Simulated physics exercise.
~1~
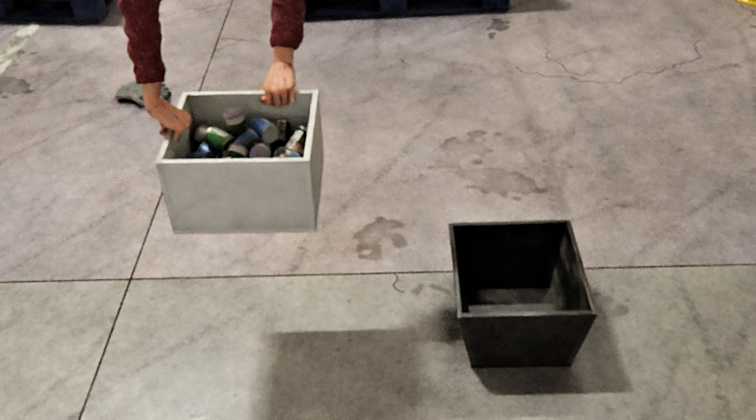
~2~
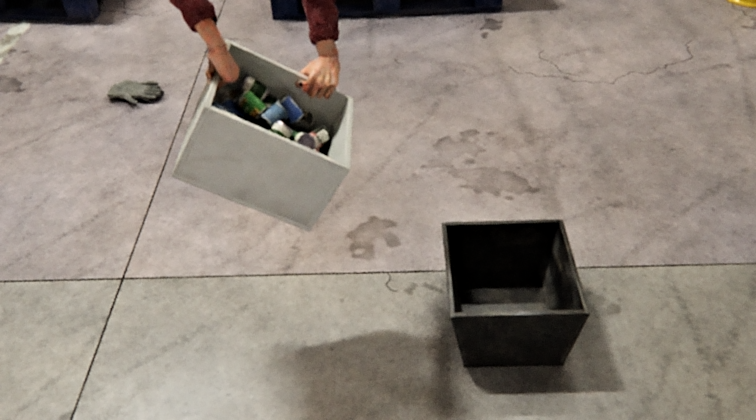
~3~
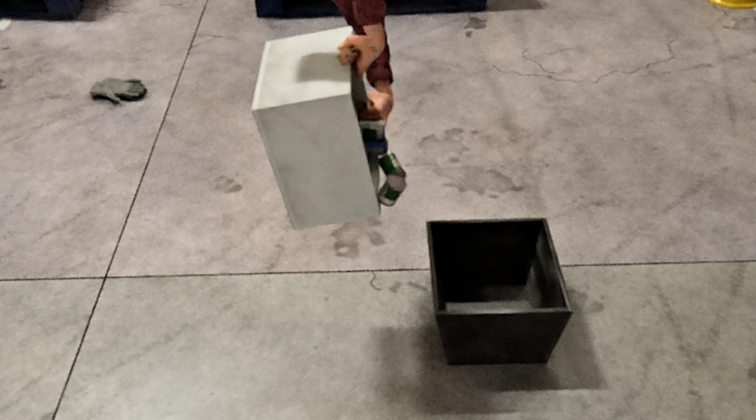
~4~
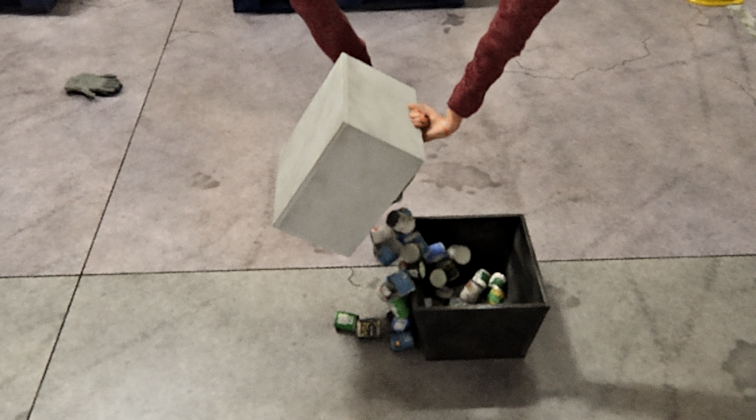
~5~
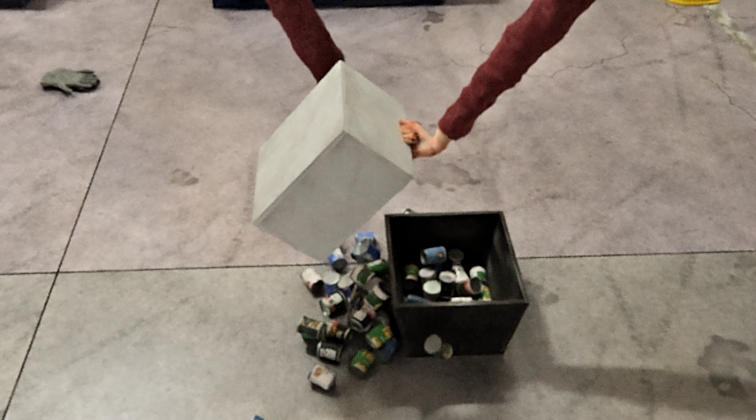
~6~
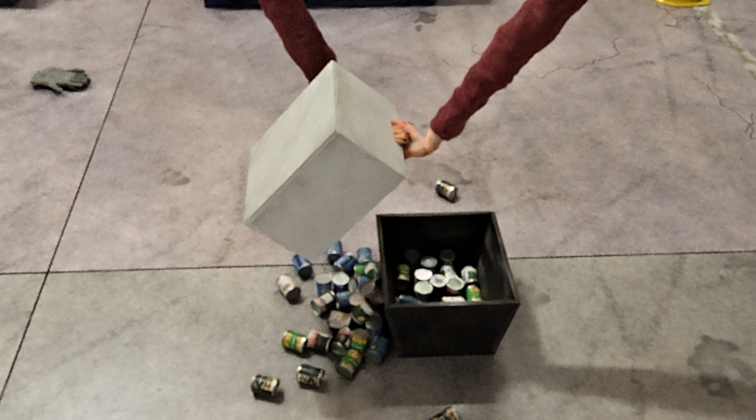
On a concrete floor, two hands lifted and tipped a white box of small tins toward an empty black box, and the tins tumbled out, some landing inside but more than half ending up scattered on the ground, mostly to its left.
